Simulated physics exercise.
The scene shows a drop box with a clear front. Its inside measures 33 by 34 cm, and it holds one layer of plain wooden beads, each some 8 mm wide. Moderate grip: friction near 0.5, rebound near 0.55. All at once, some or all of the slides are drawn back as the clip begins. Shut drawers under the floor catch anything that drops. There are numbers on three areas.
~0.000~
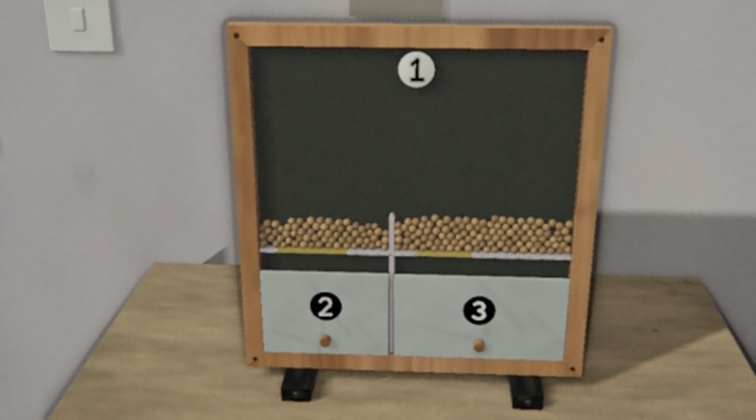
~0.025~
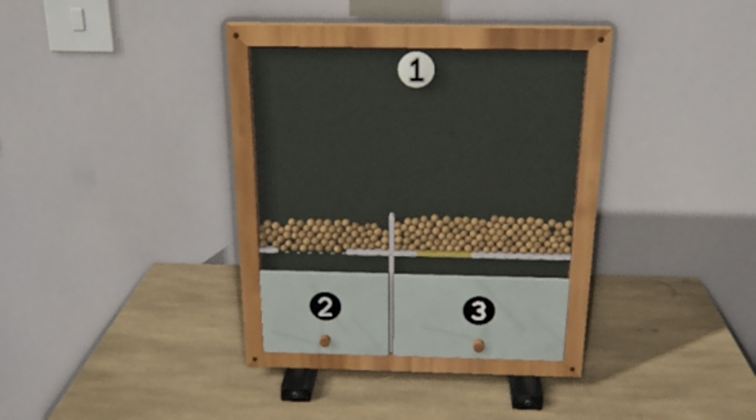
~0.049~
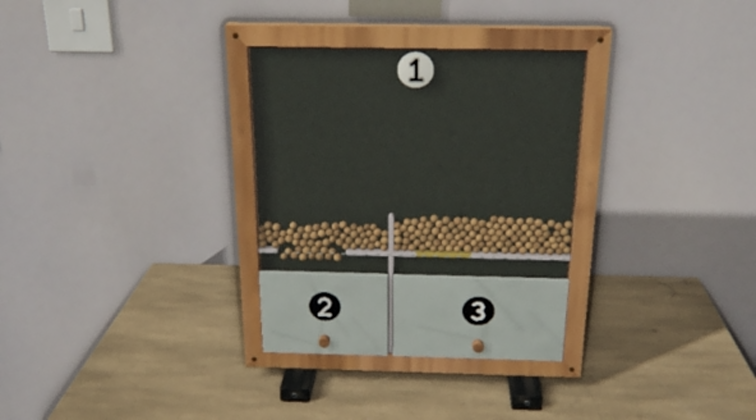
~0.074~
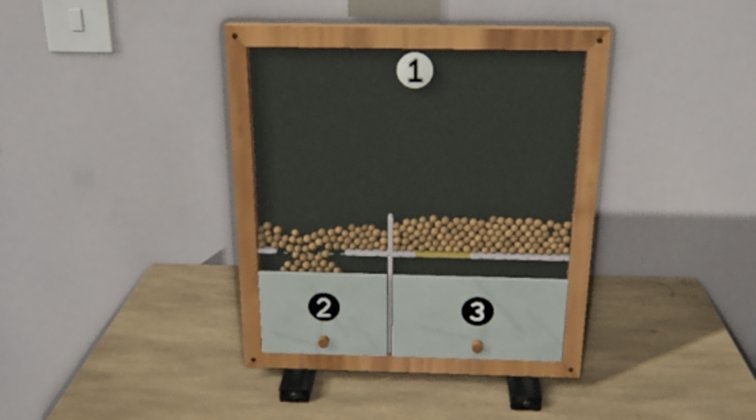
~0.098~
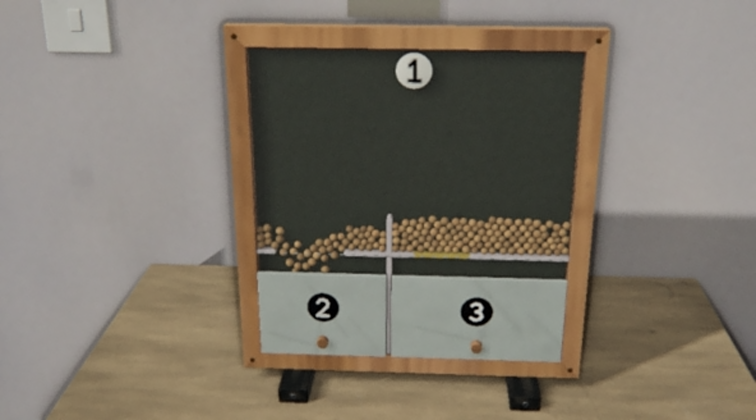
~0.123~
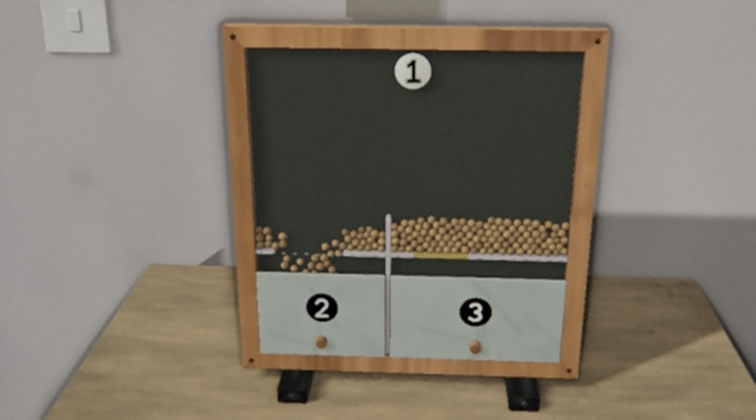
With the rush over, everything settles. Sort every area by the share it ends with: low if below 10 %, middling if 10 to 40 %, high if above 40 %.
Store 1: High; drawer 2: Middling; drawer 3: Low.
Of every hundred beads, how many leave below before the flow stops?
Around 30 percent.
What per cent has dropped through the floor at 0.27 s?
About 25 %.
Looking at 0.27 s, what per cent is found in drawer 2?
The share there is around 25 %.
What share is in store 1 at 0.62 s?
I'd say some 70 in a hundred.
After 0.27 s, 25 % are out; no. 1, 75 %, no. 2, 25 %.
After 0.62 s, 30 % are out; no. 1, 70 %, no. 2, 30 %.
After 1.32 s, 30 % are out; no. 1, 70 %, no. 2, 30 %.
At rest by 1.5 s, 30 % are out; no. 1, 70 %, no. 2, 30 %, no. 3, 0 %.
